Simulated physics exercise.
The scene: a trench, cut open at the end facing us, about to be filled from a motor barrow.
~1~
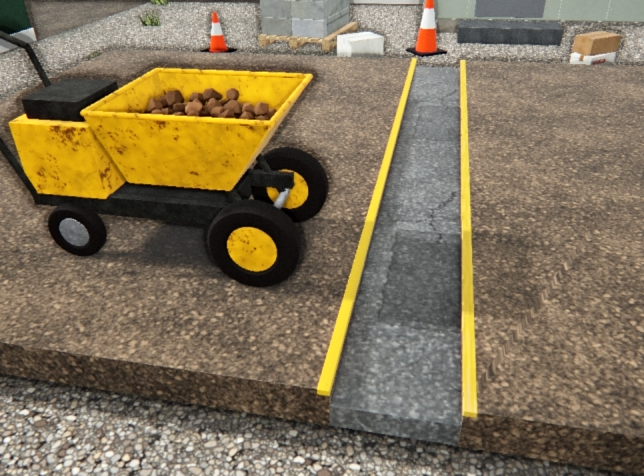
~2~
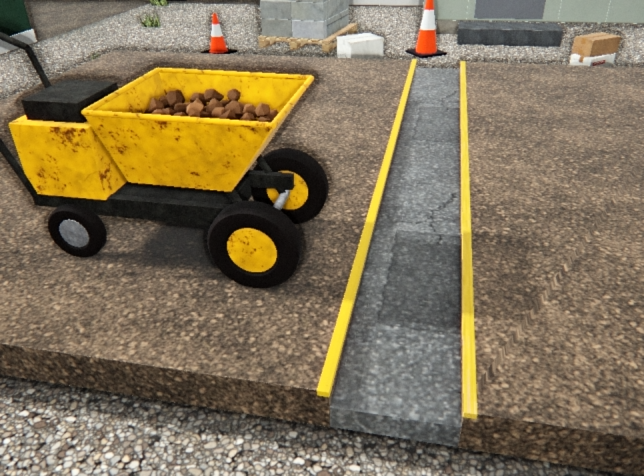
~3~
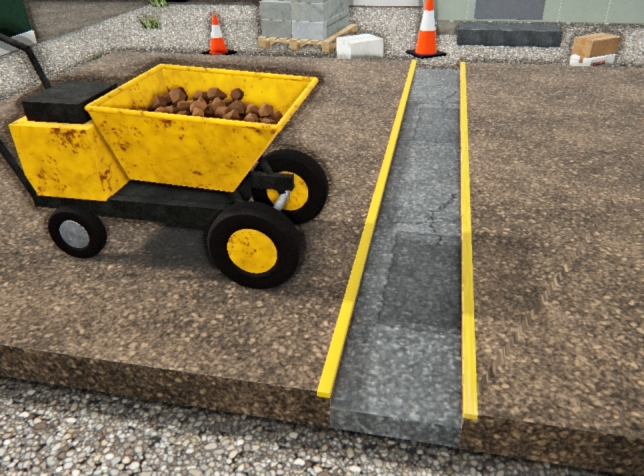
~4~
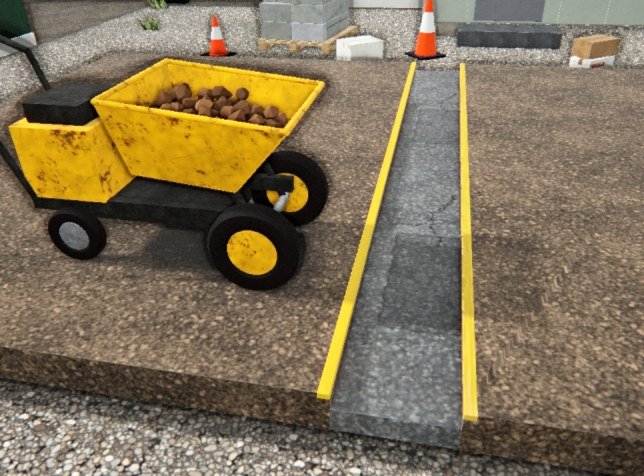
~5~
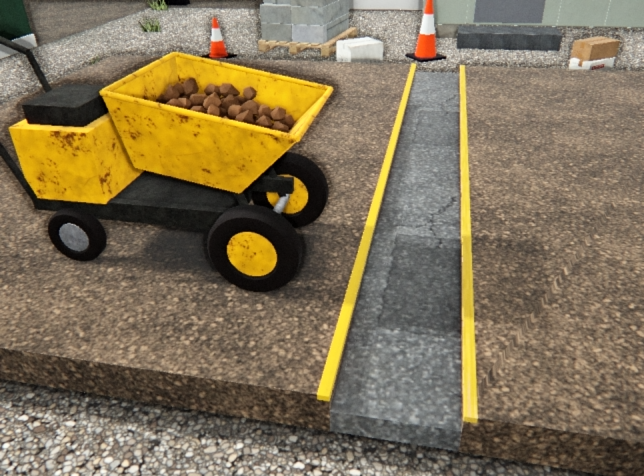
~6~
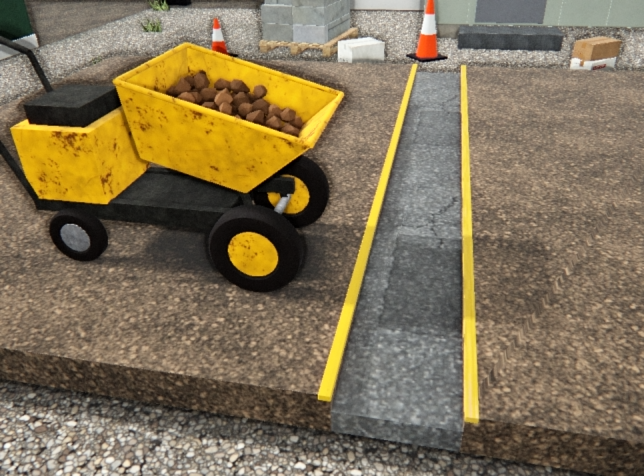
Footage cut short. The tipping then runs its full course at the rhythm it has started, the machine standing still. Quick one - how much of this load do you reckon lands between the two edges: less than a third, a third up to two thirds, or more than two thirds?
Trench receives above two thirds.
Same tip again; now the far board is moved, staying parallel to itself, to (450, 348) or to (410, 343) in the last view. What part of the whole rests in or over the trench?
In order, some 60 and some 30 percent.
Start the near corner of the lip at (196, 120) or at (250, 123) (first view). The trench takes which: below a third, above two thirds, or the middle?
First more than two thirds, then more than two thirds.
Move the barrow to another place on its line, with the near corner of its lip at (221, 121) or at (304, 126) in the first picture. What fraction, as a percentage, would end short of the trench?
I'd put it at around 10 percent the first time and 0 percent the second.
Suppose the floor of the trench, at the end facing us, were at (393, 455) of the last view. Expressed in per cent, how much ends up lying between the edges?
The share would be around 90 per cent.
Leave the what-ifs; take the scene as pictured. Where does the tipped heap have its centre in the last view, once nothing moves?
(433, 270).
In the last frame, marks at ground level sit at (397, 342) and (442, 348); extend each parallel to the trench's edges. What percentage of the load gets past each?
About 80 and 30 %.
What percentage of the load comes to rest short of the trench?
Around 0 %.
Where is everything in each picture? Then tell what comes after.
The first picture shows lip of the skip at (271, 124), level; top of the load at (194, 111), clay clods; first edge of the trench at (340, 329); far edge at (469, 345), the trench nearly as wide as the skip, and shallow for its width.
The second picture shows lip of the skip at (273, 126), level; top of the load at (195, 111).
The third picture shows lip of the skip at (278, 128), tipped barely; top of the load at (198, 110).
The fourth picture shows lip of the skip at (286, 133), tipped a little; top of the load at (192, 119).
The fifth picture shows lip of the skip at (297, 139), tipped a little; top of the load at (183, 108).
The sixth picture shows lip of the skip at (311, 145), tipped clearly; top of the load at (193, 102); first edge of the trench at (341, 334); far edge at (471, 351).
Soon after the last picture, skip tipped steeply; all in the skip.
A little later, skip tipped right over; most in the skip; about a quarter in or heaped over the trench; a stray few falling.
Later still, skip tipped right over; a small part in the skip; most in or heaped over the trench; a small part beyond it.
At rest, skip tipped right over; a stray few in the skip; most in or heaped over the trench; a small part beyond it.
